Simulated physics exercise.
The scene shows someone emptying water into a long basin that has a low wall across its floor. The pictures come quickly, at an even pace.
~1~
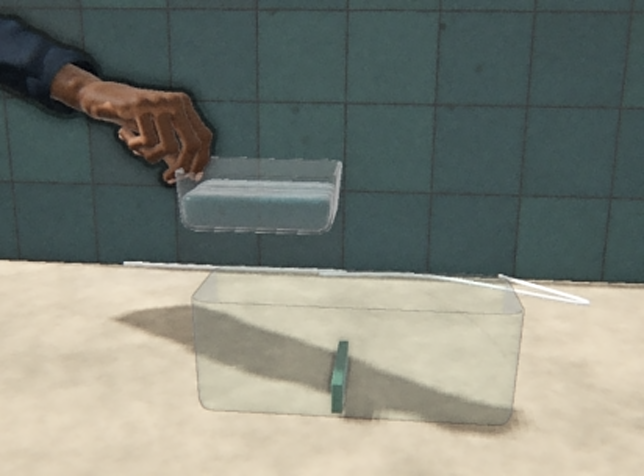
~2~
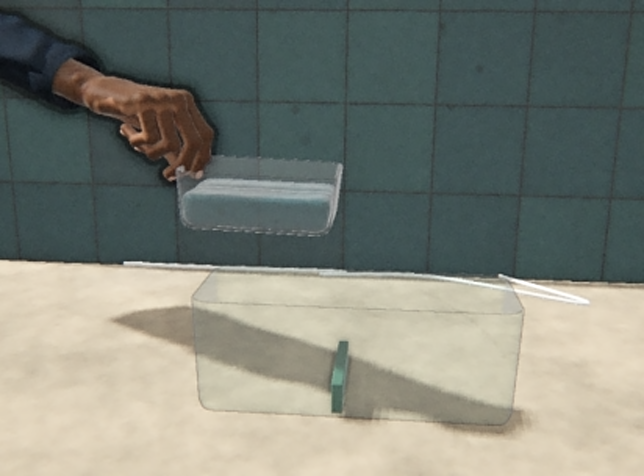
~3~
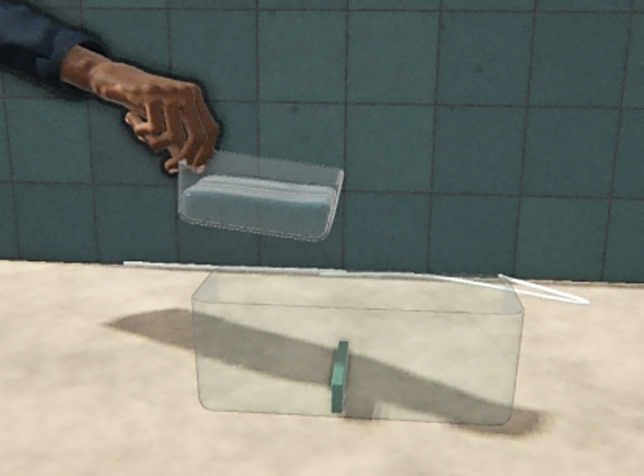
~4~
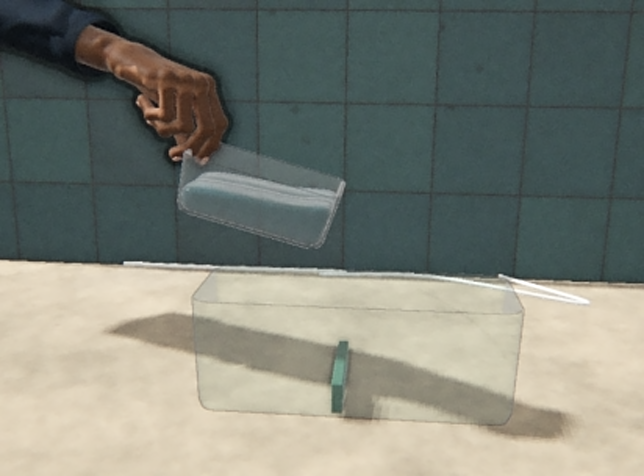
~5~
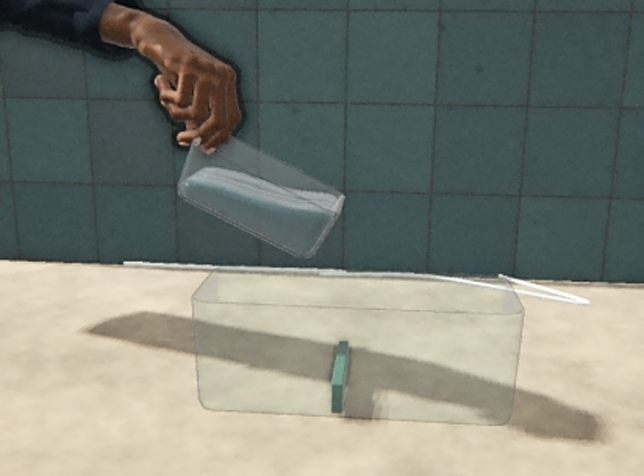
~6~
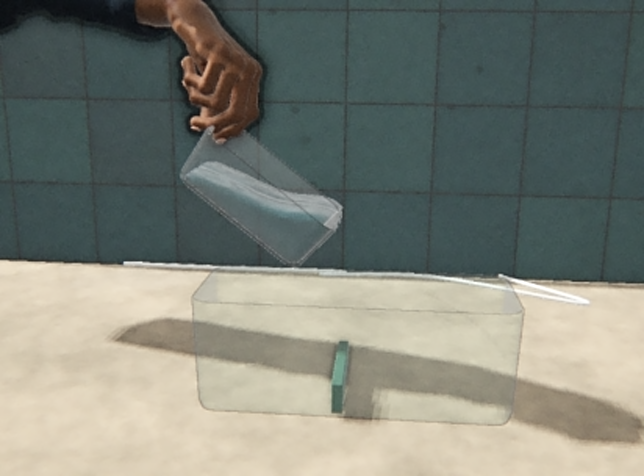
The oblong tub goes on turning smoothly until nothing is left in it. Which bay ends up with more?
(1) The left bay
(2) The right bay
2, the right bay.
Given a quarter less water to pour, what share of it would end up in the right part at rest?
I'd reckon close to 70 %.
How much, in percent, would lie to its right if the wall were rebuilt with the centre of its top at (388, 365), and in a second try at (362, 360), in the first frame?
First some 15, then 50 per cent.
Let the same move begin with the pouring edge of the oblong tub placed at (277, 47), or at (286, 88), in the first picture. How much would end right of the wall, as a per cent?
First place gives some 30 %, second place some 30 %.
A moment on, the tilt is 110° and 6 per cent is still to pour, 21 is left of the wall and 66 right of it.
Next, the tilt is 120° and 0 per cent is still to pour, 21 is left of the wall and 67 right of it.
Then the tilt is 120° and 0 per cent is still to pour, 23 is left of the wall and 69 right of it.
Later the tilt is 120° and 0 per cent is still to pour, 27 is left of the wall and 66 right of it.
At rest 29 per cent lies left of the wall, 64 right of it and 8 outside.
